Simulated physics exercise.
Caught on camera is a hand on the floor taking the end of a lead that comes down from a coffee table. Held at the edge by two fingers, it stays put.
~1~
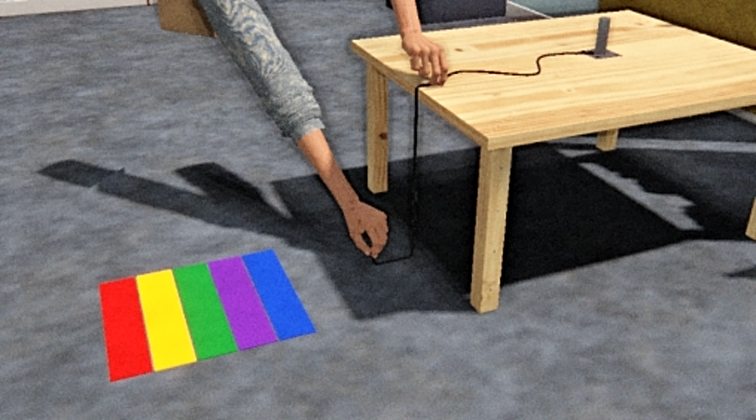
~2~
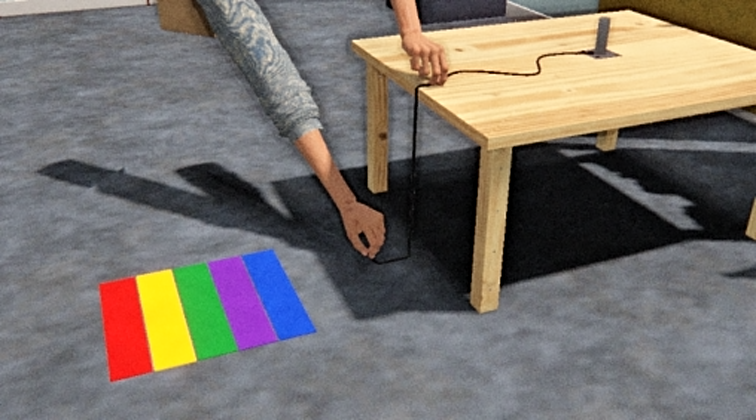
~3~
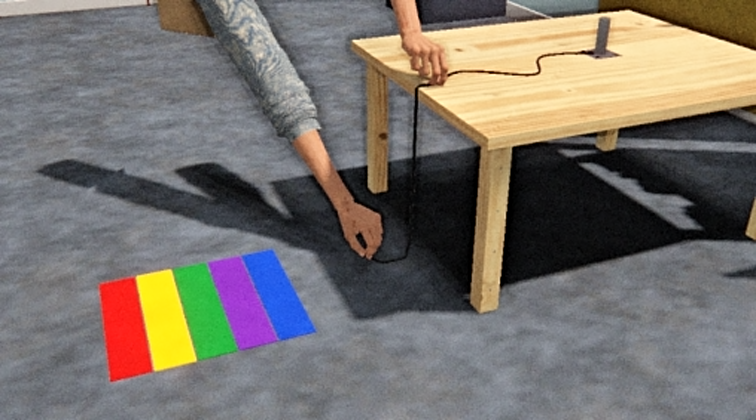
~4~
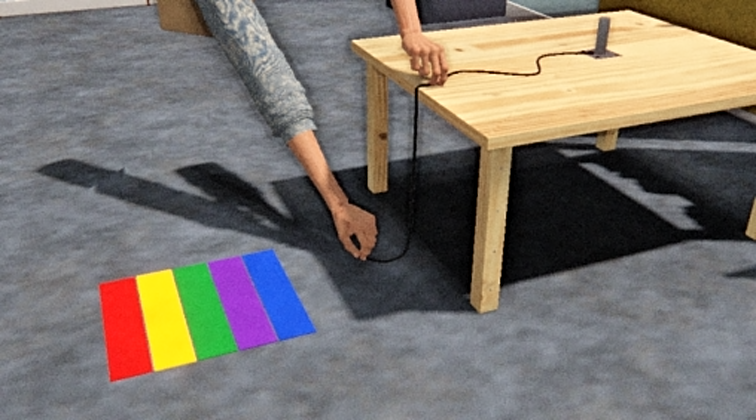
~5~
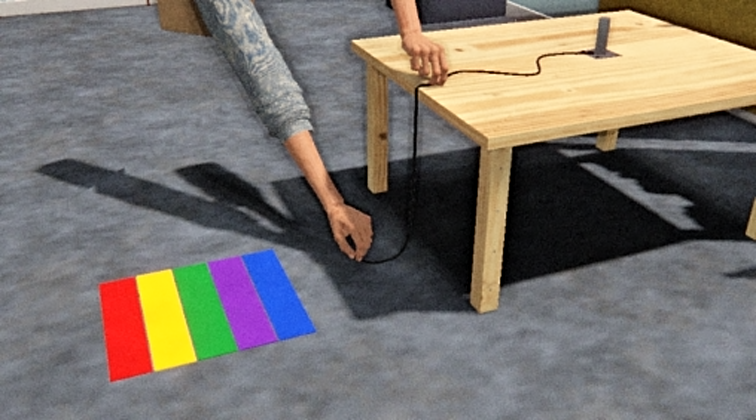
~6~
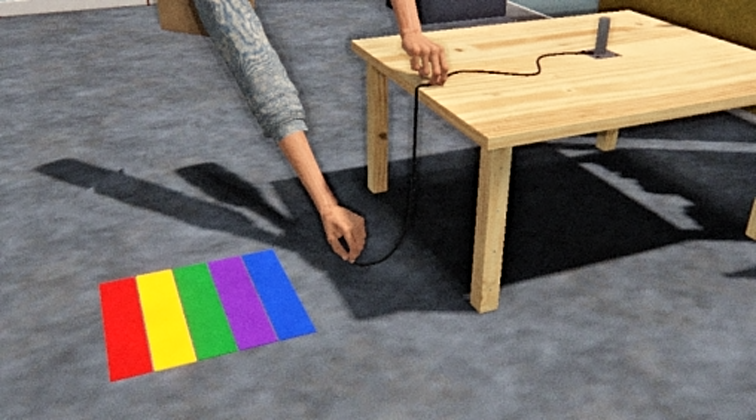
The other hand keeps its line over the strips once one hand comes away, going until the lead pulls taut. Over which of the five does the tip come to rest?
Over the green one.
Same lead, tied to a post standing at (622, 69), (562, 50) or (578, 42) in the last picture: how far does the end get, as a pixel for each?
Try by try, around (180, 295), (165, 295) and (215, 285).
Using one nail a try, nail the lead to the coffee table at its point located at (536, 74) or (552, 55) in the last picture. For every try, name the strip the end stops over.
Try one: Purple. Try two: Green.
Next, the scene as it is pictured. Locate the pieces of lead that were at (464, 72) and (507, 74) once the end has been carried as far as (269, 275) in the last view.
At (438, 81), then (476, 75).
Early on, end near (269, 275); over blue.
Midway, end near (224, 284); over purple.
At the end of the slack, end near (195, 290); over green. Over green.
